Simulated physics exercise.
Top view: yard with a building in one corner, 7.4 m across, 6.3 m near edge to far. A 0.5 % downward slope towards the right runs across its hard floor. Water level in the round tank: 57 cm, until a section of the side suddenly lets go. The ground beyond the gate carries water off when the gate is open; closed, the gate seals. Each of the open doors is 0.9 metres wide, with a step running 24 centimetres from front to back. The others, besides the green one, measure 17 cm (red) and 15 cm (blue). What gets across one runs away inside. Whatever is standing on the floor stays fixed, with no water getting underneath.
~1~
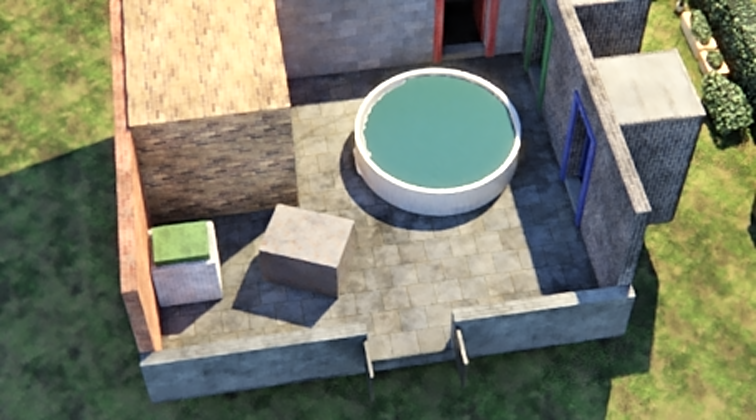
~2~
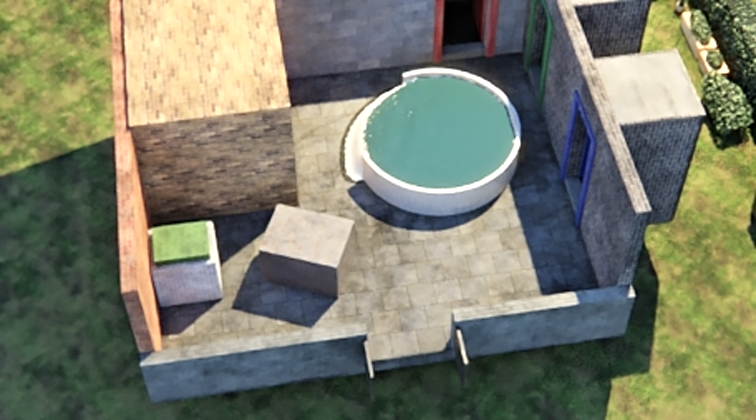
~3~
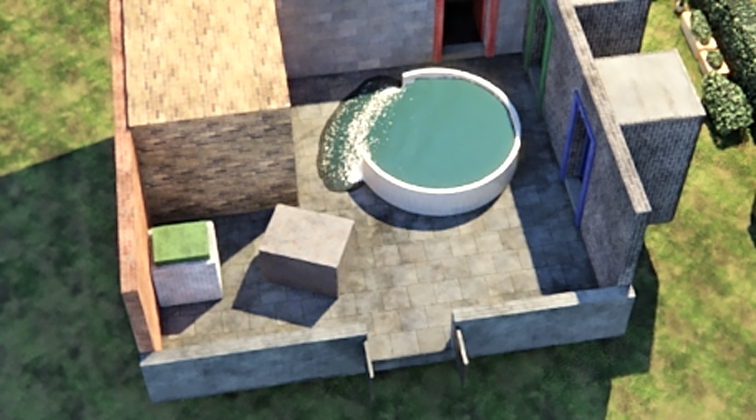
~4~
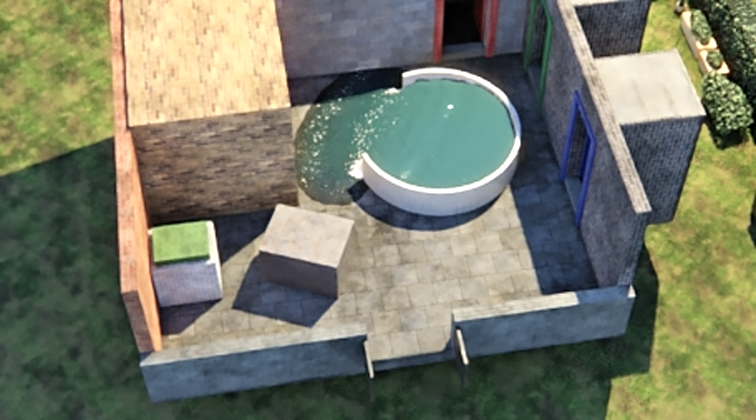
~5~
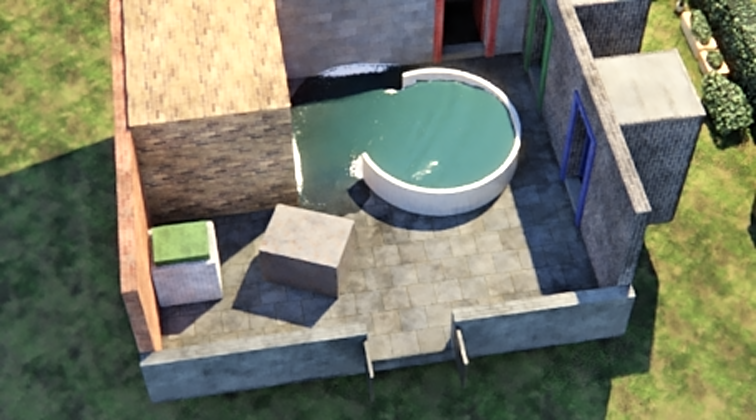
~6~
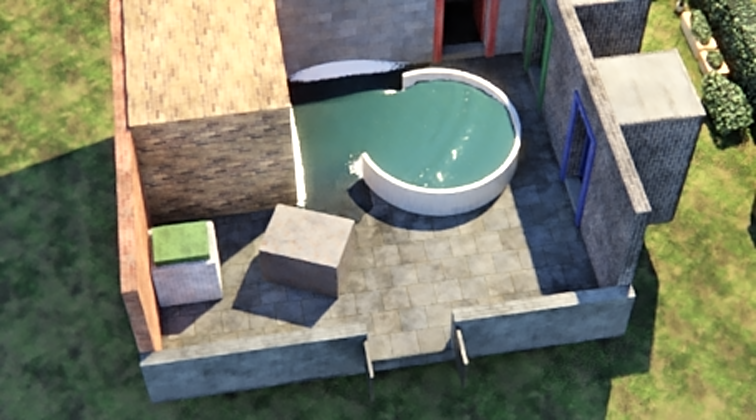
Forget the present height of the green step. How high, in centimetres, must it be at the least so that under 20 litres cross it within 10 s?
At least about 23 cm.
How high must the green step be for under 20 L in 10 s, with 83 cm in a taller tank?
Then roughly 37 cm.
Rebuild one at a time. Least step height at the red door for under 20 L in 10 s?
At red, about 9.5 cm.
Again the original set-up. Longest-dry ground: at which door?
Blue.
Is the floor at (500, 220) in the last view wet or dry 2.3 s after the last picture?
It is still dry.
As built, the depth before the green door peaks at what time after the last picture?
Around 2.8 s, give or take.
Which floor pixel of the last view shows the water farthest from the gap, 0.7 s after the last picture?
In the last picture, around (249, 240).
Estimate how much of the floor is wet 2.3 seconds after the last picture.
Wet: Close to 40 %.
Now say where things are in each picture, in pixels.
In the first picture, still water, 57 cm deep, in the round tank at (438, 131); the green door at (539, 52) is dry.
In the second picture, the front is at (349, 179), 0.3 m from the gap at (365, 124); 0.6 m2 of floor is wet, 57 cm left at the back.
In the third picture, the gap is at (365, 126), the front 0.8 m out at (368, 82); the back of the round tank holds 57 cm.
In the fourth picture, the gap is at (365, 127), the front 1.2 m out at (348, 74); the back of the round tank holds 57 cm.
In the fifth picture, the front is at (314, 78), 1.6 m from the gap at (365, 127); 5.0 m2 of floor is wet, 57 cm left at the back.
In the sixth picture, water pours out at (365, 127) and has run 2.1 m, to a hidden place; about 8 cm deep outside, 57 cm at the back; 2.2 m in a straight line remain to the green door at (539, 52).
Then, 0.7 s after the last picture water covers 20 % of the floor, deepest (56 cm) near (288, 92); it has not reached the green door.
Then, 2.3 s after the last picture water covers 40 % of the floor, deepest (36 cm) near (293, 119); 4 cm at the green door, 0 litres in over its 18 cm step.
Then, 9.3 s after the last picture water covers 95 % of the floor, deepest (18 cm) near (555, 184); 14 cm at the green door, 53 litres in over its 18 cm step.
At the green door as built, the water peaked near 26 cm, 2.9 s after the last picture.
With a step of 20.5 cm, 33 litres would have come in within the 10 s; with 28 cm, 5 litres. So under 20 litres takes about 23 cm.
